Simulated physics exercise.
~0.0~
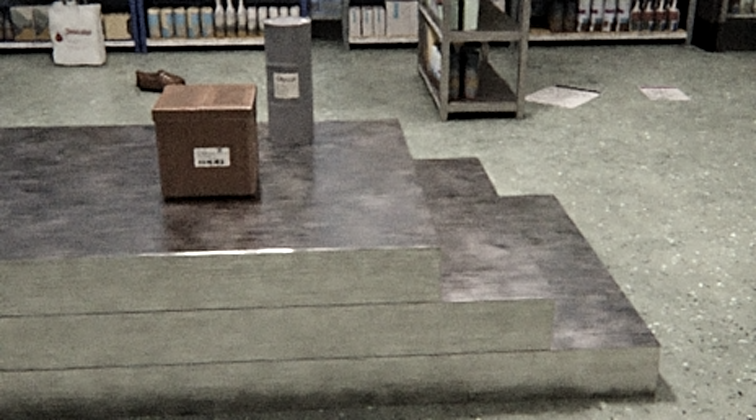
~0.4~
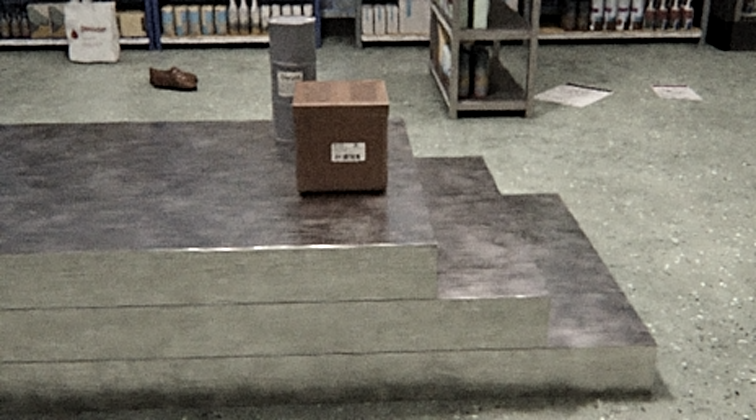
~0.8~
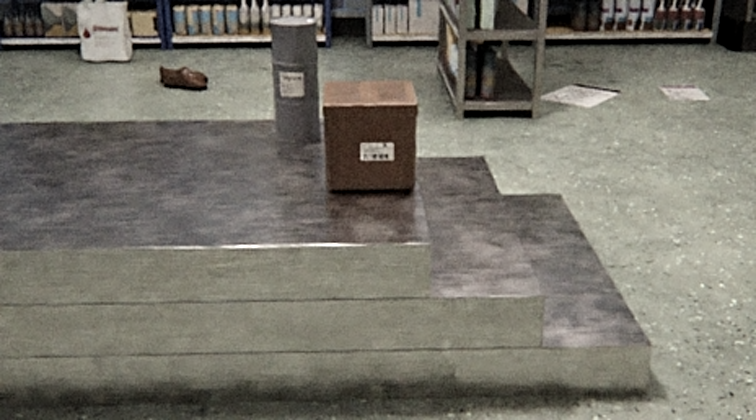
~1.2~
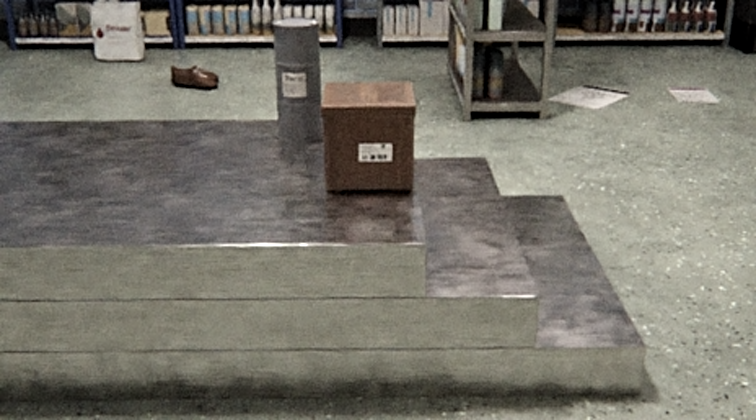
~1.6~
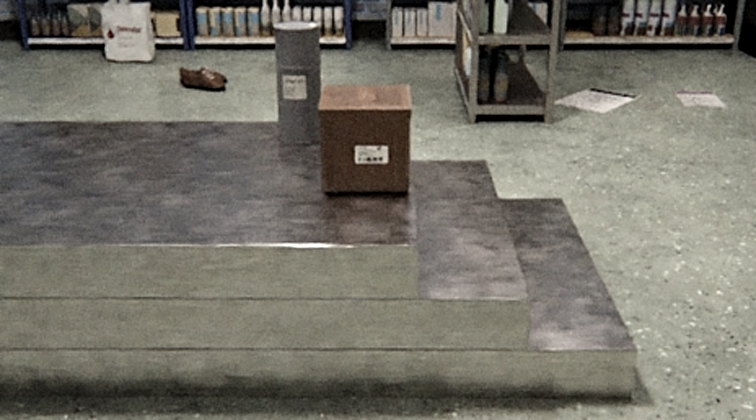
A brown box slides right past a grey canister and stops near the platform's top edge.
